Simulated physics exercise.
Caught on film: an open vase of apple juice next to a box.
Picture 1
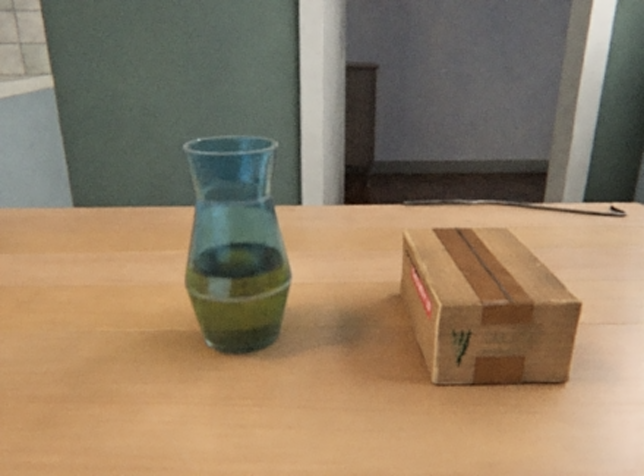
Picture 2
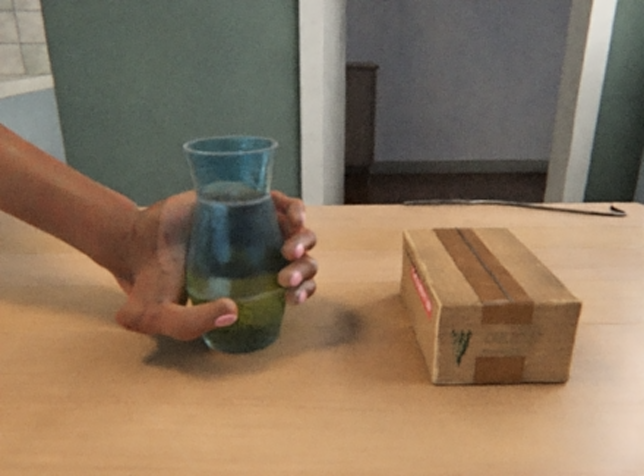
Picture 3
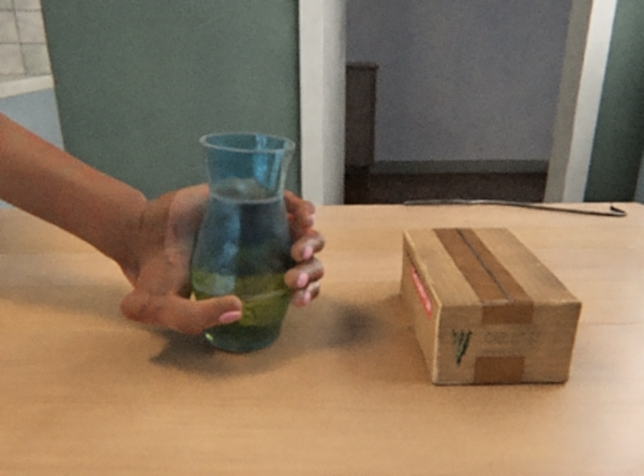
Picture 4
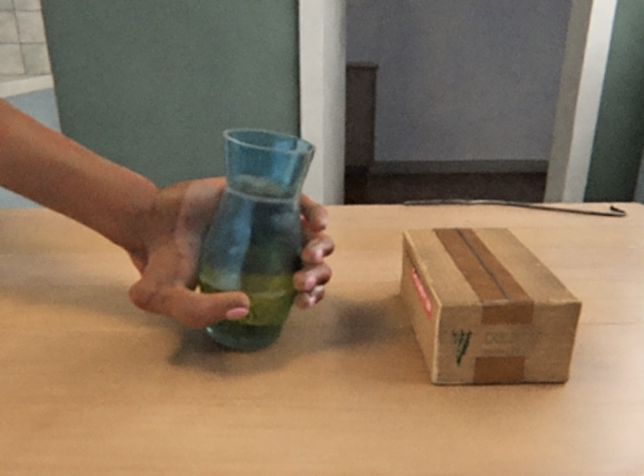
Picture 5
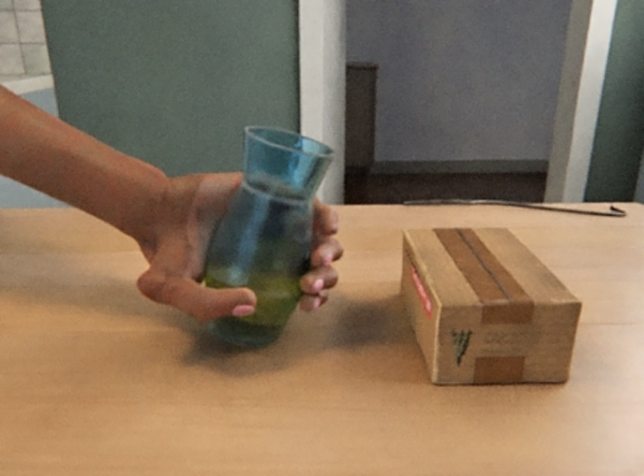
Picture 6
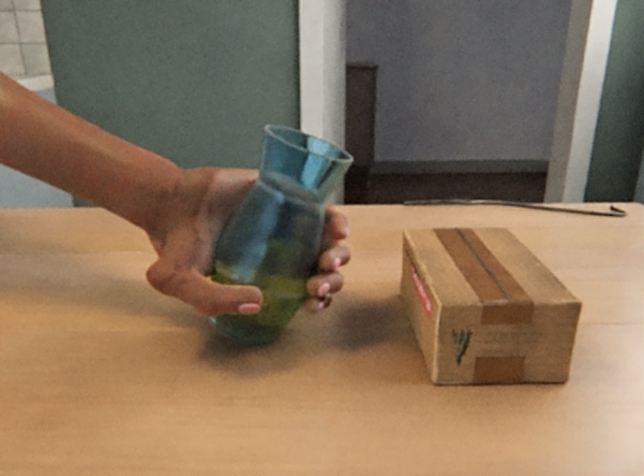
A hand reaching in from the left, gripping a blue-green glass vase of liquid and tilting it rightward beside a cardboard box.
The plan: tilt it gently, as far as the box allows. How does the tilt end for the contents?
It ends with nothing lost.
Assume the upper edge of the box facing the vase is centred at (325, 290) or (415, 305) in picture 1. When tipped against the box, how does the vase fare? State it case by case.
No spill; some spilt.
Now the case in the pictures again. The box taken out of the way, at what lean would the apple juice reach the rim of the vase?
Roughly 70°.
Next, the vase leans by about 40°; its rim is dry.
After that, the vase leans by about 55°; its rim is dry.
Finally, the vase leans by about 60°, against the box; its rim is dry.
